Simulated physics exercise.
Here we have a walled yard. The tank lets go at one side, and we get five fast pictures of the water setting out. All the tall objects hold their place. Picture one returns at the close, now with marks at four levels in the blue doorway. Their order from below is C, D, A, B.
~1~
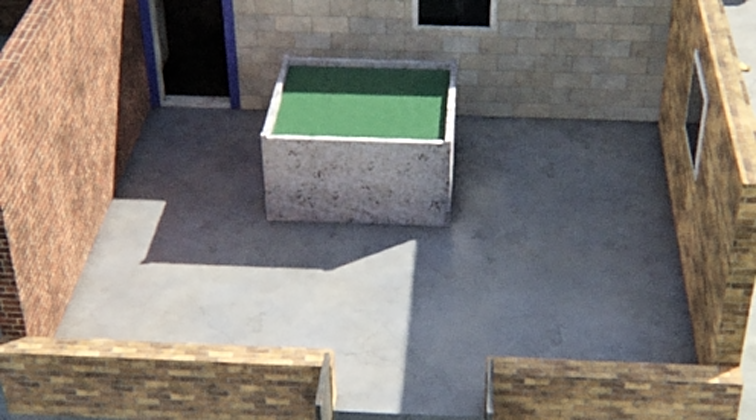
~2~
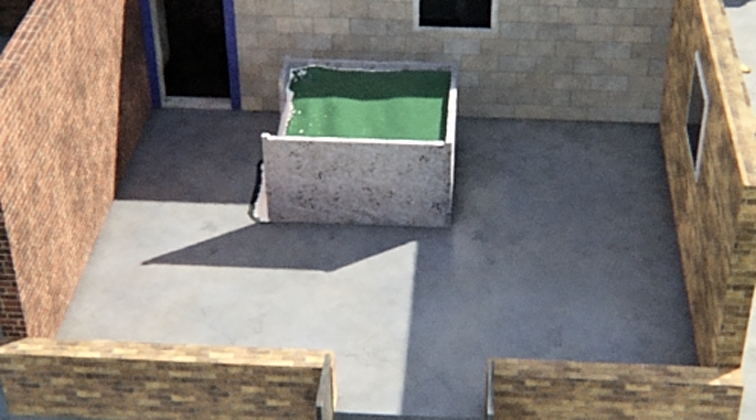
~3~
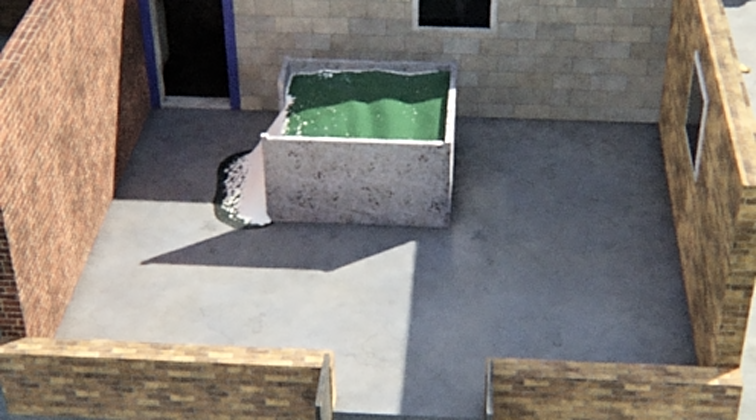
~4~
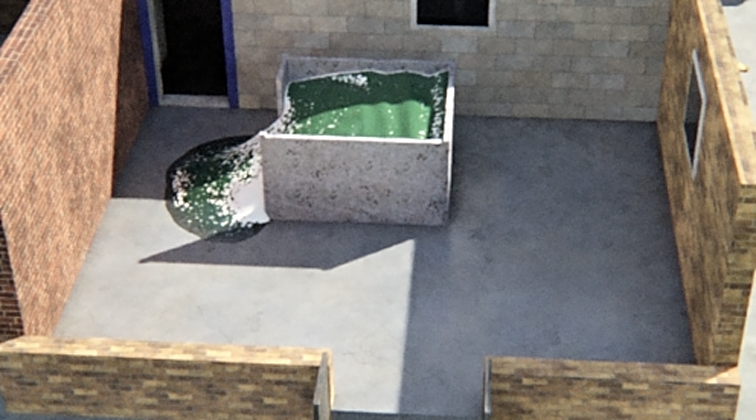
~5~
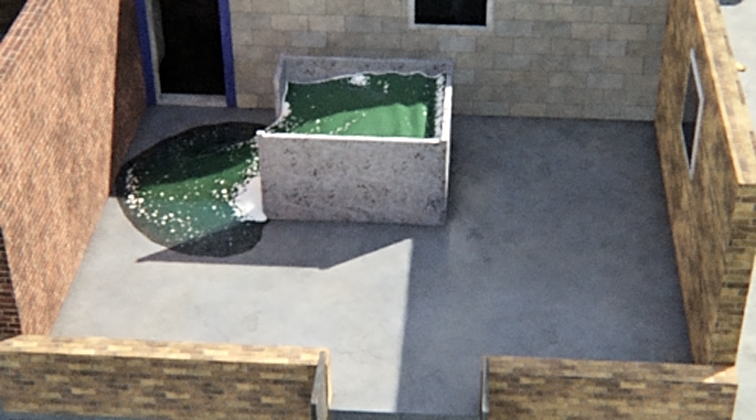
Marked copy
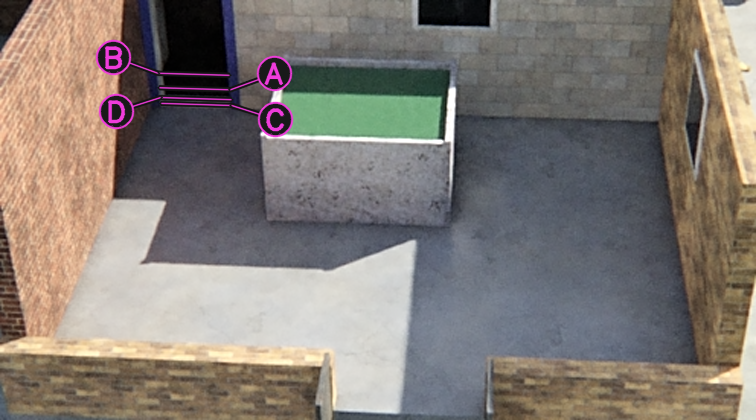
Green water pouring out of the left side of a stone tank and spreading leftward across the floor of a walled yard.
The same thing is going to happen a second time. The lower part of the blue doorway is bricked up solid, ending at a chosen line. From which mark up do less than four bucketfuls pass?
The limit is B.
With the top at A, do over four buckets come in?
Yes, it does.
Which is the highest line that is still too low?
Here it is line A.
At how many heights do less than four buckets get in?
One of the four.
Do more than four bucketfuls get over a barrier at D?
Yes, it does.
On the marked copy, A at (194, 88); B at (193, 74); C at (196, 104); D at (195, 98); from the bottom up C, D, A, B.
With A, about 13 bucketfuls get in.
With B, a bucket or two gets in.
With C, dozens of bucketfuls pour in.
With D, dozens of bucketfuls pour in.
